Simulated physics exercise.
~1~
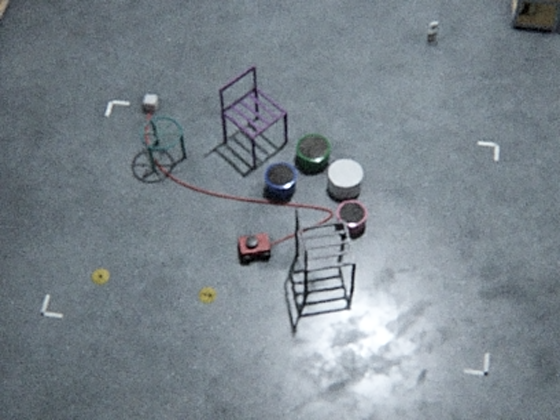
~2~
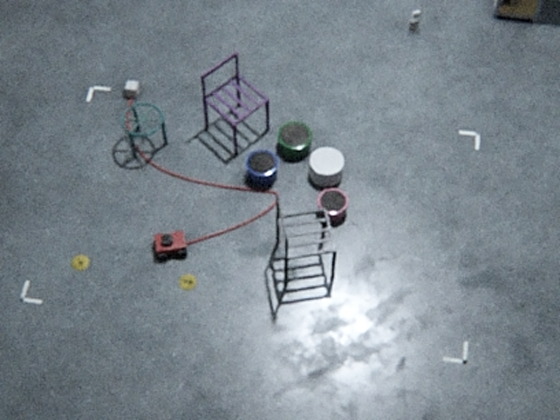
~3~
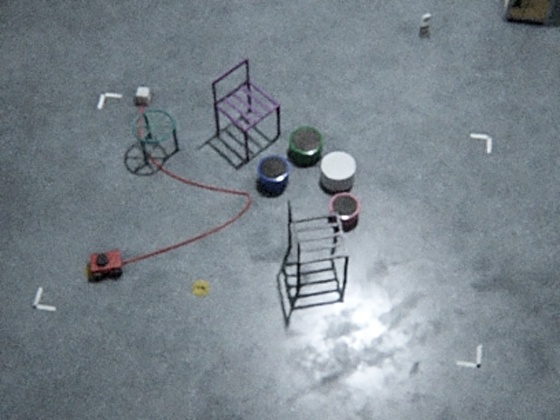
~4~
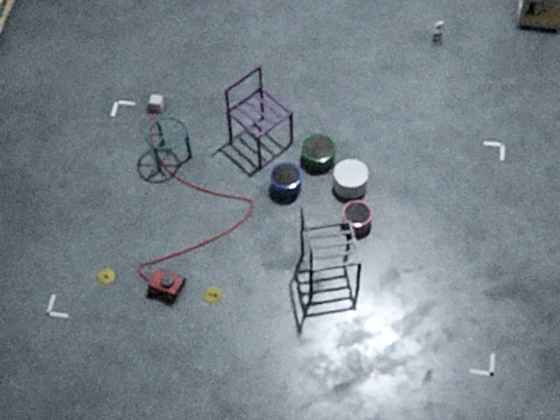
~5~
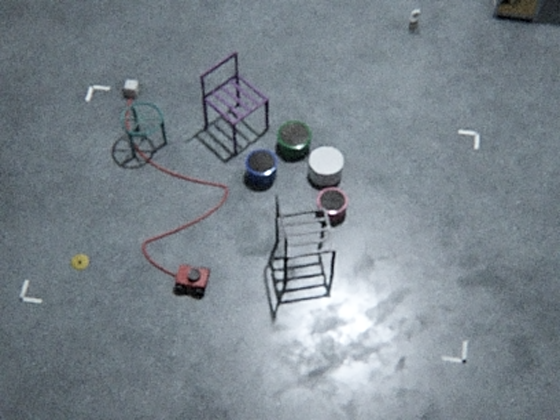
A small red cart trailing a red lead drives left, turns back right, and stops.
